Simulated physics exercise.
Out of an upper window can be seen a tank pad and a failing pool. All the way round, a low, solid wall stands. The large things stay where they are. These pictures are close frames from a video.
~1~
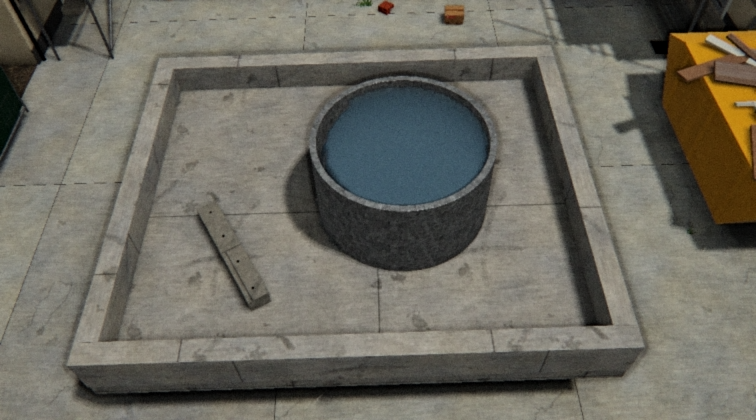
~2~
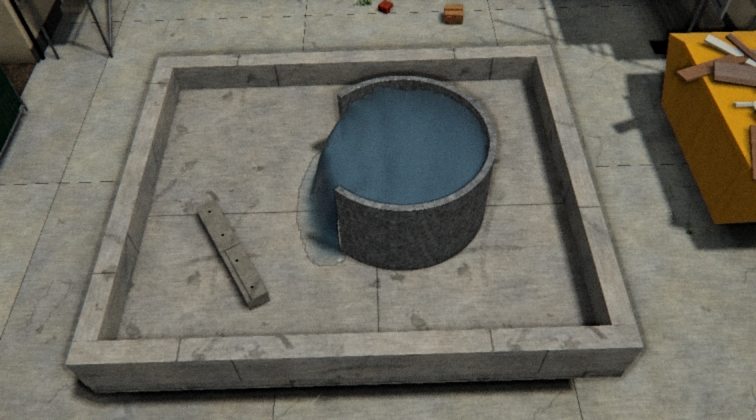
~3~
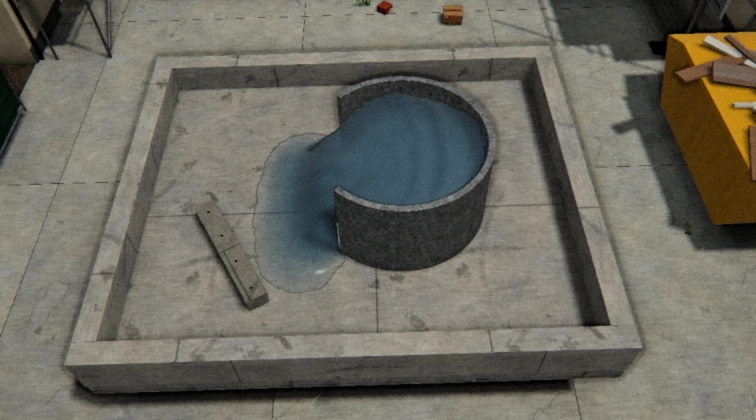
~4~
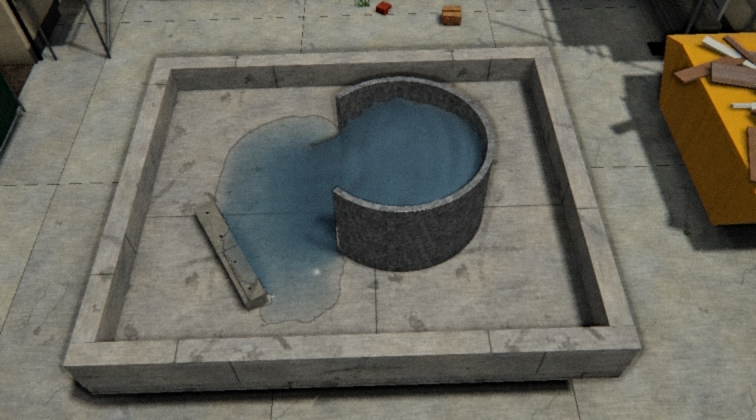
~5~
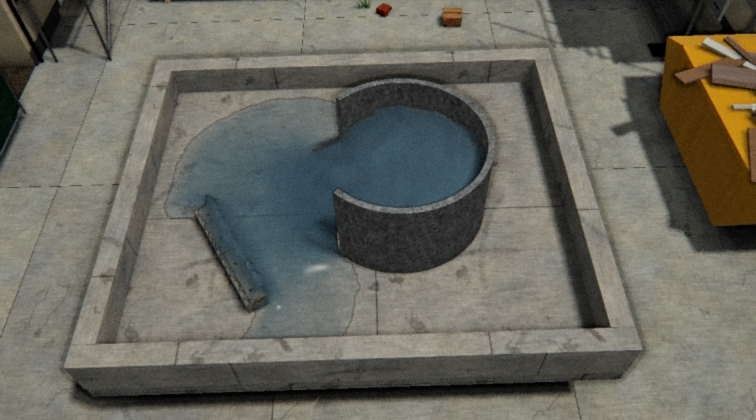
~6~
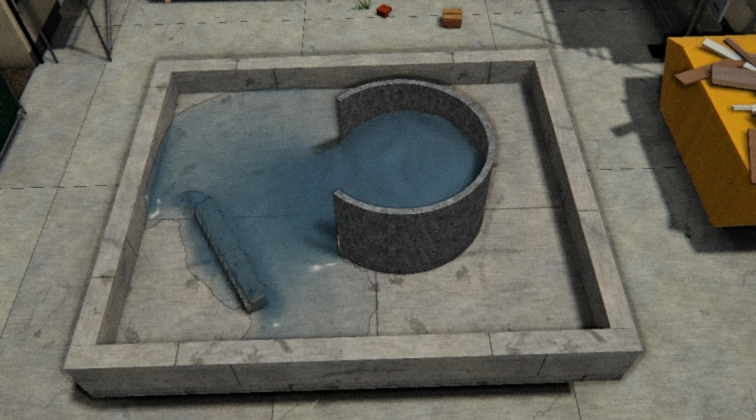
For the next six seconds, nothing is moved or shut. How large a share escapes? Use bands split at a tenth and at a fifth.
Under a tenth.
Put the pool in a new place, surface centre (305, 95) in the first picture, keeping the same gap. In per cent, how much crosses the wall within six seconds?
Close to 14 parts in a hundred.
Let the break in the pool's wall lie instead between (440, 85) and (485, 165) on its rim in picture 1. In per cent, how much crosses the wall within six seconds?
About 14 %.
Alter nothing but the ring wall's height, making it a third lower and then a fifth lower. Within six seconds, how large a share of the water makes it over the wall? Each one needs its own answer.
Near 16 and 12 in a hundred.
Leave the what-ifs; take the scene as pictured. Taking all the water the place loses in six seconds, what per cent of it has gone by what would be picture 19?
Log: Around 90 %, estimated.
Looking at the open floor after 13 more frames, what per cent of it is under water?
Near 75 in a hundred.
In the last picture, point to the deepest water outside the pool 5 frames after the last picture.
I'd say near (162, 165).
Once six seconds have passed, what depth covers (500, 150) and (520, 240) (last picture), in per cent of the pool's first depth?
Estimate, in order: 14 and 20 percent.
A moment on, water covers 45 % of the floor; the low wall has let 0 % over.
Next, water covers 45 % of the floor; the low wall has let 1 % over.
Then, water covers 60 % of the floor; the low wall has let 5 % over.
Later, water covers 75 % of the floor; the low wall has let 5 % over.
In the end, water covers 75 % of the floor; the low wall has let 5 % over.
